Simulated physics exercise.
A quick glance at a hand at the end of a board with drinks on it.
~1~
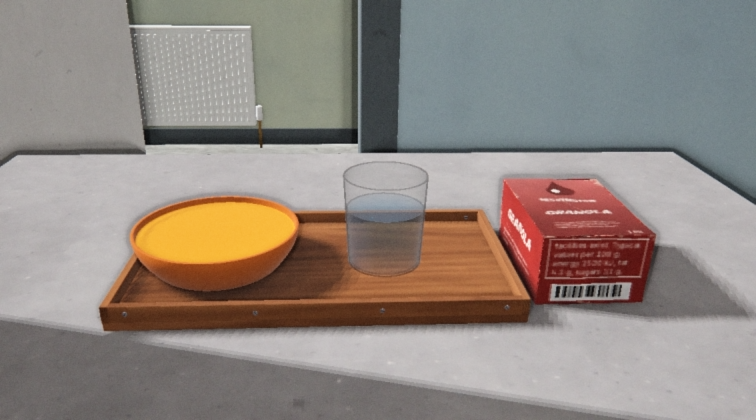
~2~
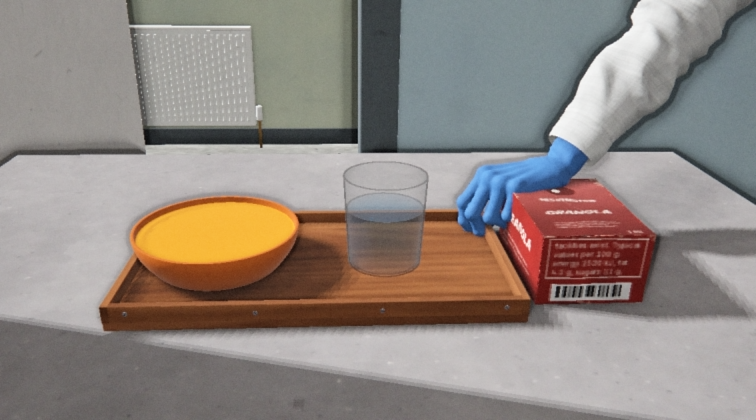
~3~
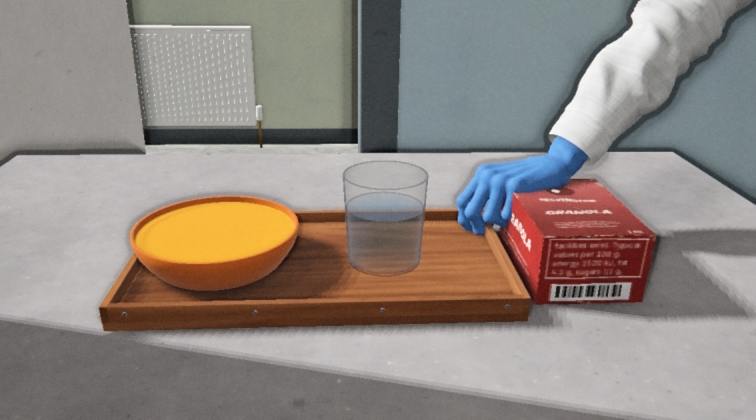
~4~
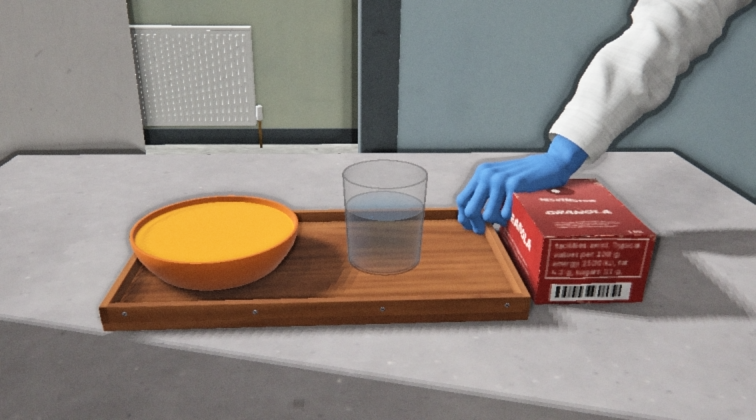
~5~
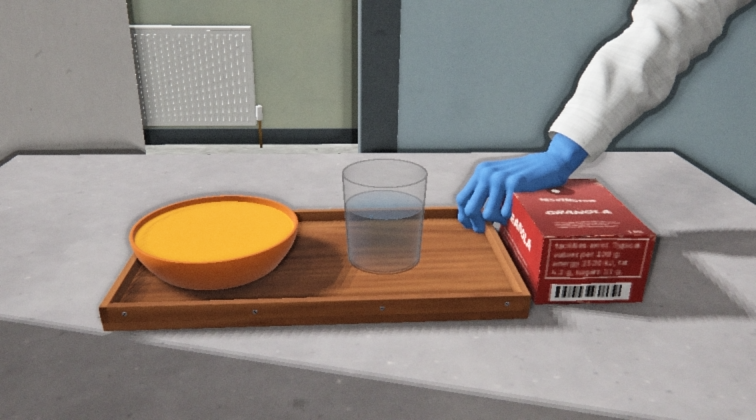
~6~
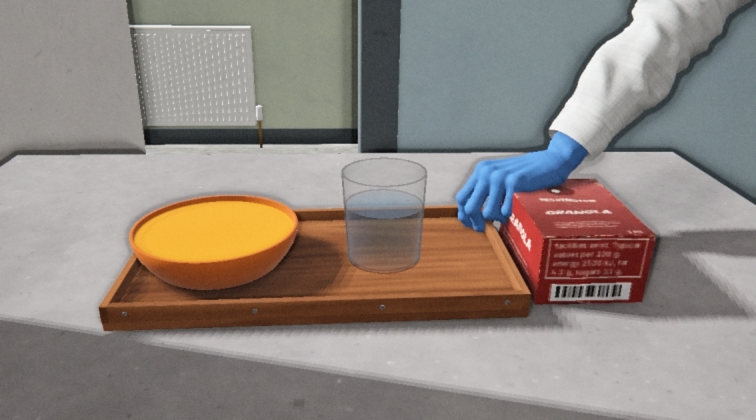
Blue-gloved hand reaching in from the right and gripping the end of a wooden tray holding an orange bowl and glass, barely moving it.
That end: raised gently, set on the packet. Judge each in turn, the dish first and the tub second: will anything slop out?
Dish: It will release some contents; tub: It will retain its contents.
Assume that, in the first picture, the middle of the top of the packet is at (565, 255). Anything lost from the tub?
Outcome: No loss.
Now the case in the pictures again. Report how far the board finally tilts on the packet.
About 13°.
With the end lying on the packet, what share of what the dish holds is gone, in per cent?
I'd estimate close to 42 per cent of the contents.
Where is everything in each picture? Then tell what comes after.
The board lies flat; dish (218, 241) about three quarters full; tub (385, 218) about two thirds full; packet (595, 271), in the first frame.
A hand takes the end of the board; dish about three quarters full, surface at (217, 233); tub about two thirds full, surface at (385, 208), in the second frame.
Slope near 0°; dish (218, 241) about three quarters full; tub (385, 217) about two thirds full, in the third frame.
The board slopes by about 0°; dish about three quarters full, surface at (217, 232); tub about two thirds full, surface at (385, 206); packet (595, 271), in the fourth frame.
The end is rising; dish (217, 241) about three quarters full; tub (385, 215) about two thirds full, in the fifth frame.
The end has come up a little; dish about three quarters full, surface at (217, 231); tub about two thirds full, surface at (384, 204); packet (595, 271), in the sixth frame.
Next, the board slopes by about 7°; dish, it has slopped over; tub, its rim is dry.
After that, the board slopes by about 14°; dish, it has slopped over; tub, its rim is dry.
Finally, the board slopes by about 13°, resting on the packet; dish, it has slopped over; tub, its rim is dry.
